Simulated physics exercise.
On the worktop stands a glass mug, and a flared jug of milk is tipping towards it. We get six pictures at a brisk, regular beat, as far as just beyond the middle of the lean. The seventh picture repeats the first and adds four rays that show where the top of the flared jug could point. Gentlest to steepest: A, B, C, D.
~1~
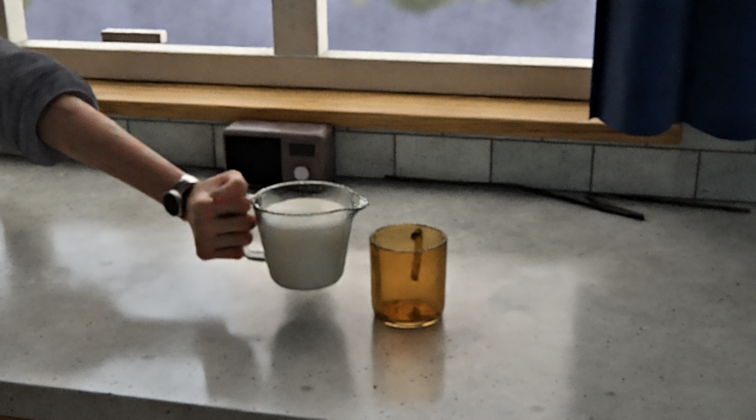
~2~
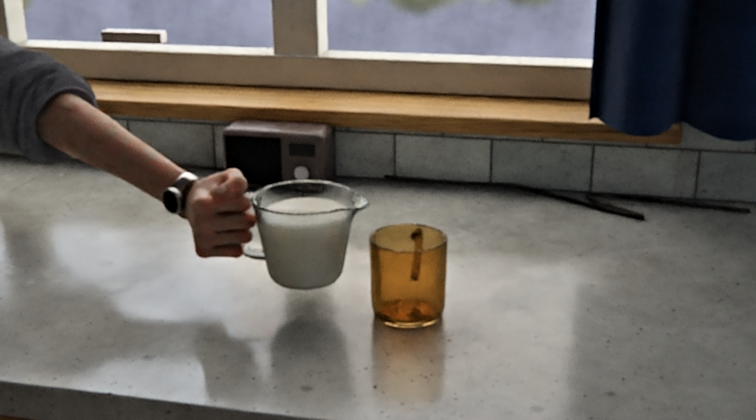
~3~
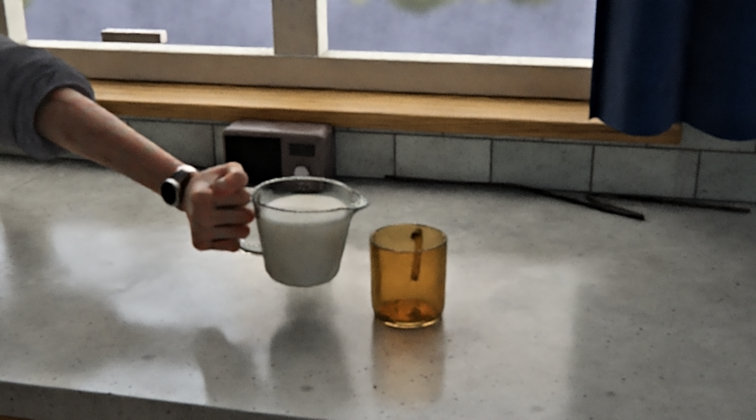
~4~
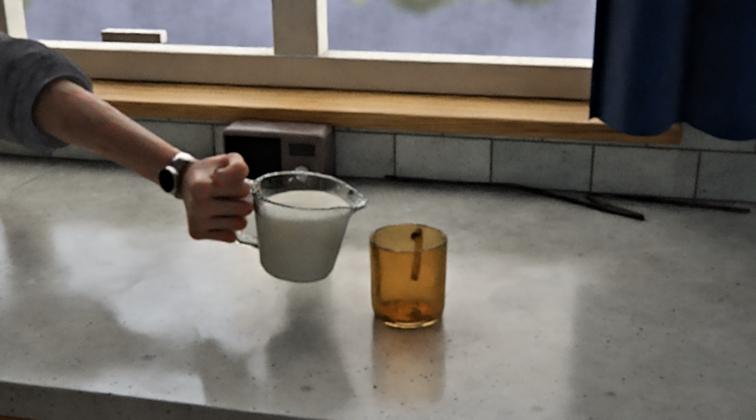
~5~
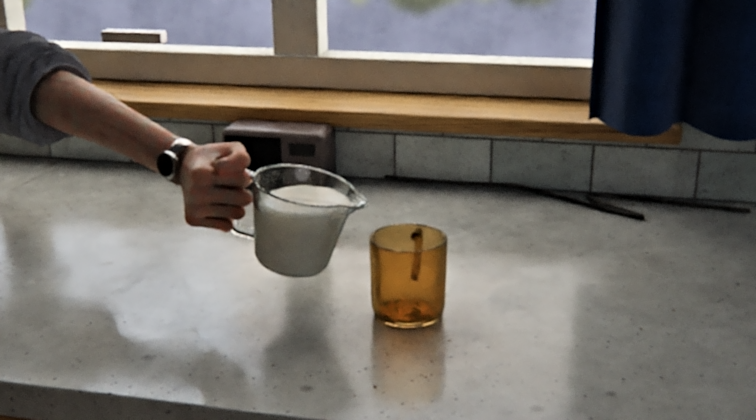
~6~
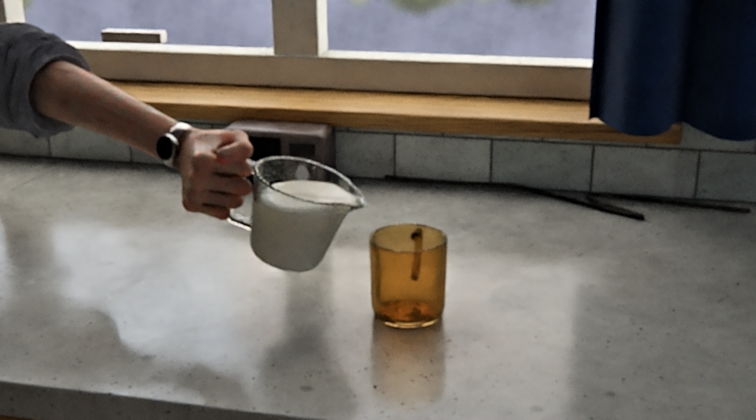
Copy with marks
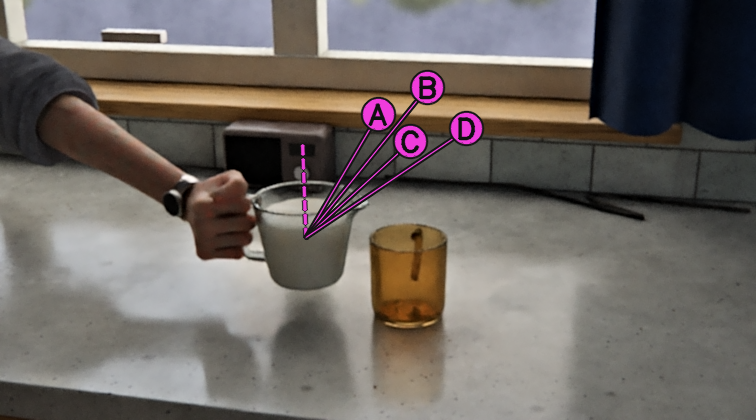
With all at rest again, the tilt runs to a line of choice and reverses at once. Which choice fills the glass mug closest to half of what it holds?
Use mark C.
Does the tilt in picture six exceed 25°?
No.
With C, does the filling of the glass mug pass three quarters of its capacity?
No, less.
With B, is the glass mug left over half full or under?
Under.
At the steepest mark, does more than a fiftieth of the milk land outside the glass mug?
No, it does not.
On the marked copy, A at (369, 129); B at (417, 100); C at (398, 153); D at (453, 138).
Choosing A, the glass mug ends with about 20 % of what it can hold.
Choosing B, the glass mug ends with about 34 % of what it can hold.
Choosing C, the glass mug ends with about 49 % of what it can hold.
Choosing D, the glass mug ends with about 67 % of what it can hold.
